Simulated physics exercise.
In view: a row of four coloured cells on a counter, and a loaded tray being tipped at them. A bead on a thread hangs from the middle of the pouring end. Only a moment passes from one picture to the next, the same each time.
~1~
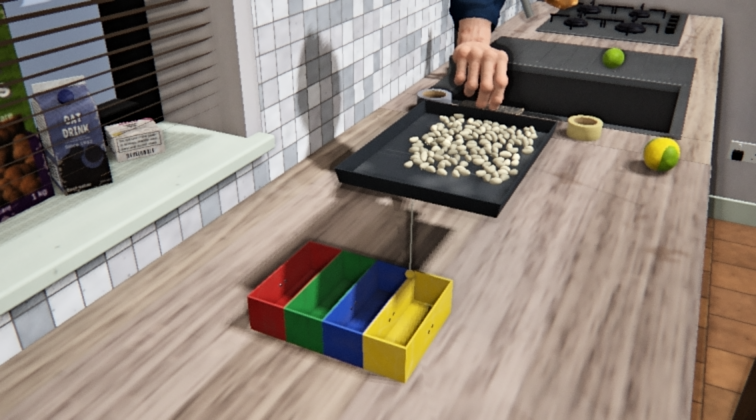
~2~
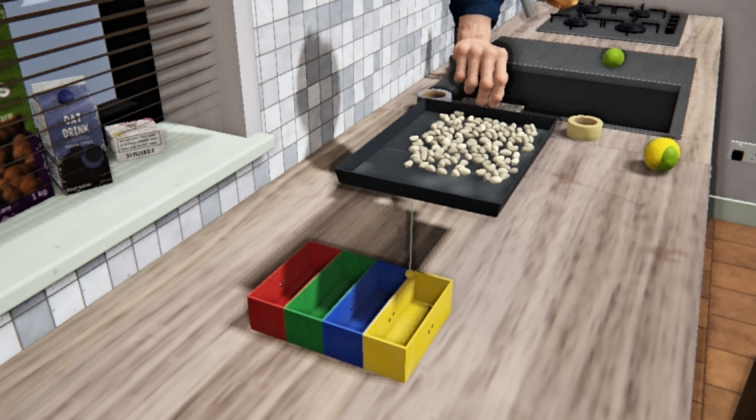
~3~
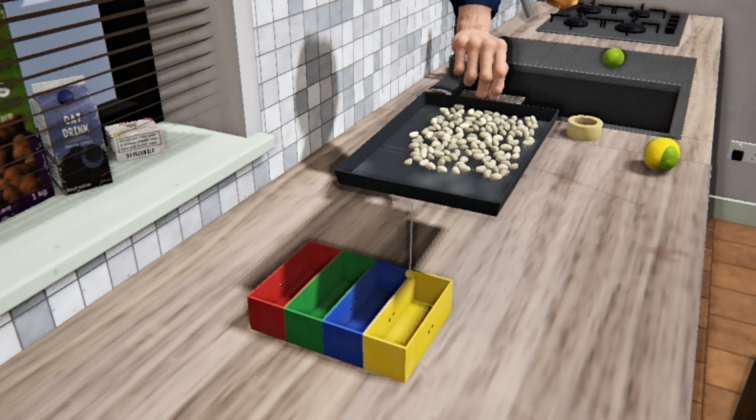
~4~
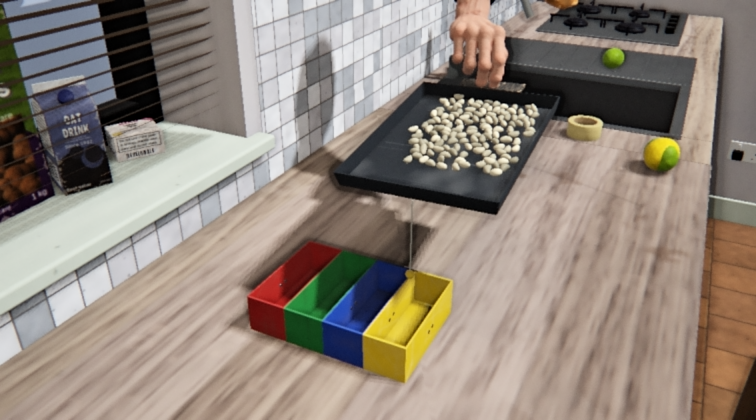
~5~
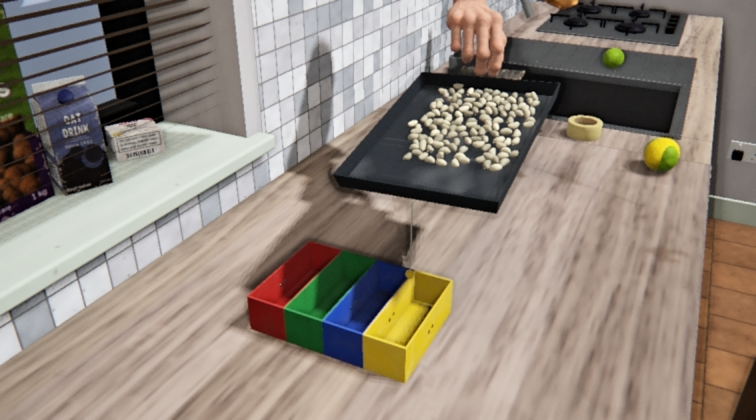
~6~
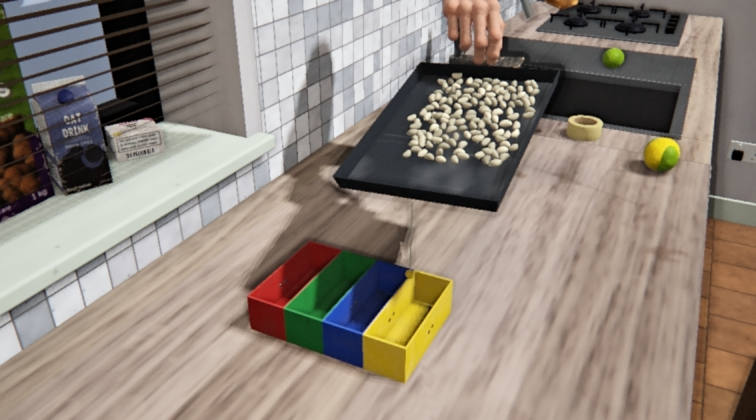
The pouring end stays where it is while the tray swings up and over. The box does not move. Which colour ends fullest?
It favours the green compartment.
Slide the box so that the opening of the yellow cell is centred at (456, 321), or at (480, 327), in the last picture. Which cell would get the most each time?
In turn: The cell in red; the cell in red.
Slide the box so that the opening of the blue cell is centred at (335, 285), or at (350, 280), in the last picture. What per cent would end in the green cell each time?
First some 10, then 20 per cent.
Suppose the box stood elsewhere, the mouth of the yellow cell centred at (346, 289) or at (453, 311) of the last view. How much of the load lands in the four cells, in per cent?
About 70 and 90 per cent.
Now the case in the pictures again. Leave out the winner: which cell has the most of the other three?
In second place: That blue cell.
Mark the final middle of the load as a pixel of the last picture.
Near (345, 316).
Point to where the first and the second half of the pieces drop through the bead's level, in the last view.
First near (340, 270), later near (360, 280).
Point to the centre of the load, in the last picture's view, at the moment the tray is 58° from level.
Around (389, 170).
Just after the last frame, tray tipped steeply; almost all on the tray; just a few falling or outside the box.
A moment on, tray tipped right over; roughly two thirds on the tray; about a tenth in the green cell; about a tenth in the blue cell; just a few in the red cell; just a few in the yellow cell; about a tenth falling or outside the box.
Further on, tray tipped past a quarter turn; roughly half in the green cell; roughly a quarter in the blue cell; about a tenth in the yellow cell; about a tenth in the red cell; just a few falling or outside the box.
When it is over, tray tipped past a quarter turn; roughly half in the green cell; roughly a quarter in the blue cell; about a tenth in the yellow cell; about a tenth in the red cell; just a few outside the box.
